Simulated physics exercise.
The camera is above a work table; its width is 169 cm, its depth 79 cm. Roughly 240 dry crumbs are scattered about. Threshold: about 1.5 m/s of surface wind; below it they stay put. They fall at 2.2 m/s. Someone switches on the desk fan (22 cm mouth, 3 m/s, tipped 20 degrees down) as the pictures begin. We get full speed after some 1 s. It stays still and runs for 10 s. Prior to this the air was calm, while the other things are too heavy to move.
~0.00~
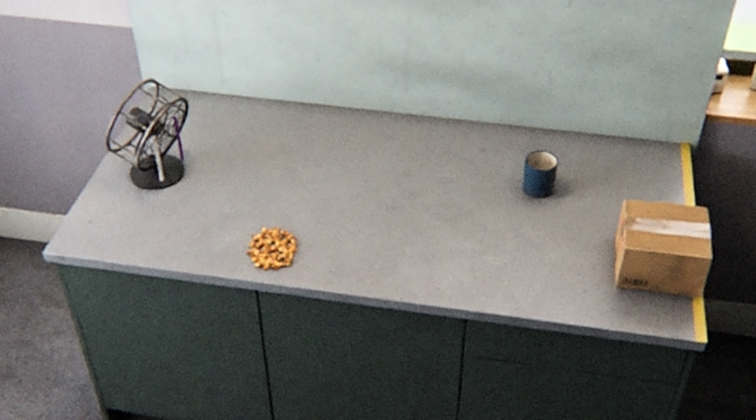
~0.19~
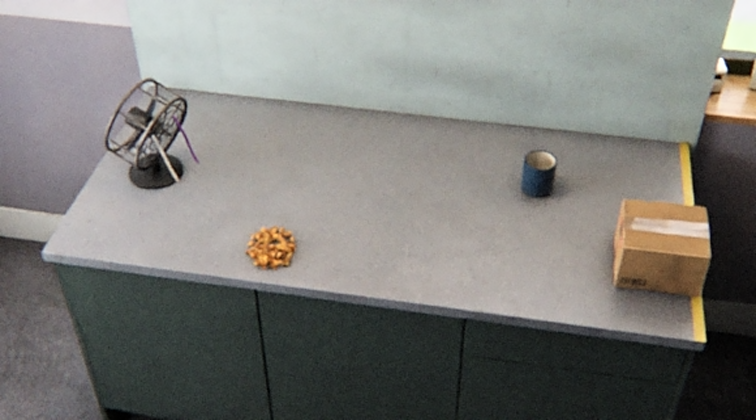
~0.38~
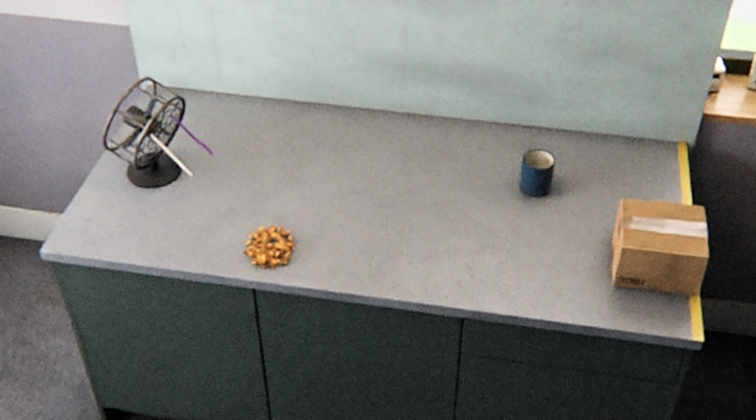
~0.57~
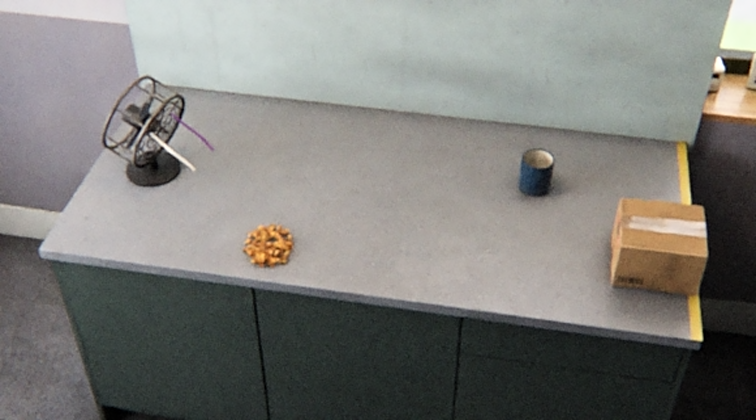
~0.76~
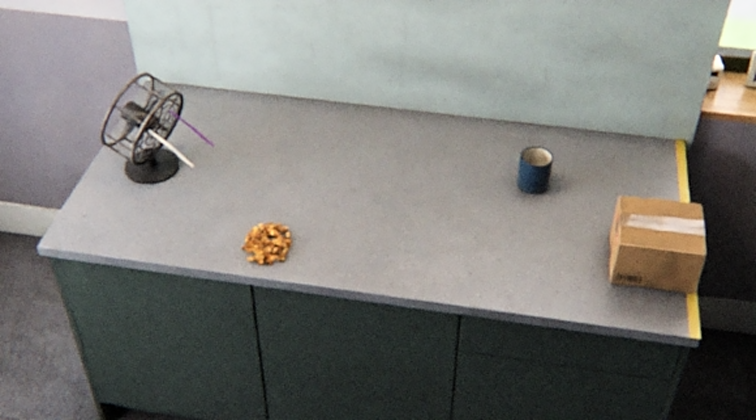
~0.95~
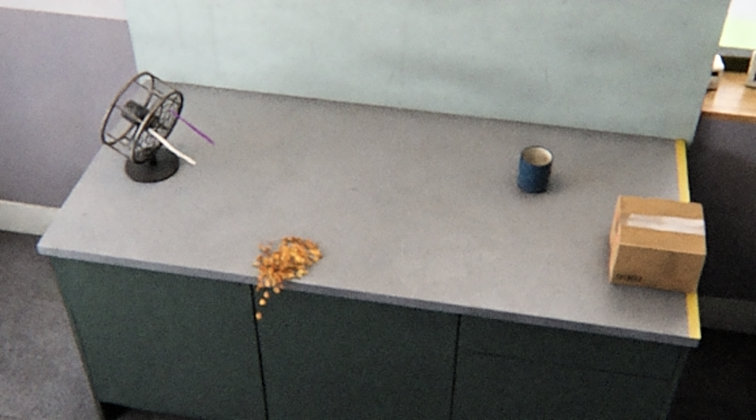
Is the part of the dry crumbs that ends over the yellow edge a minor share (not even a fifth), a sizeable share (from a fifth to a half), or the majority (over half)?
The part past that edge will never reach a fifth.
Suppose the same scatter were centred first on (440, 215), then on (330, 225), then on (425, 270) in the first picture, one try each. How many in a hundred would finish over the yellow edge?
First try 80 %, second 30 %, third 10 %.
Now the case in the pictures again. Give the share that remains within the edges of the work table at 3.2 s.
It should be roughly 0 % by then.
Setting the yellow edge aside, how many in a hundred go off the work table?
100 %.
After 2.0 s, 0 % are over the yellow edge; 100 % have settled or left.
After 3.2 s, 0 % are over the yellow edge; 100 % have settled or left.
After 5.5 s, 0 % are over the yellow edge; 100 % have settled or left.
After 10.0 s, at the end, 0 % are over the yellow edge.
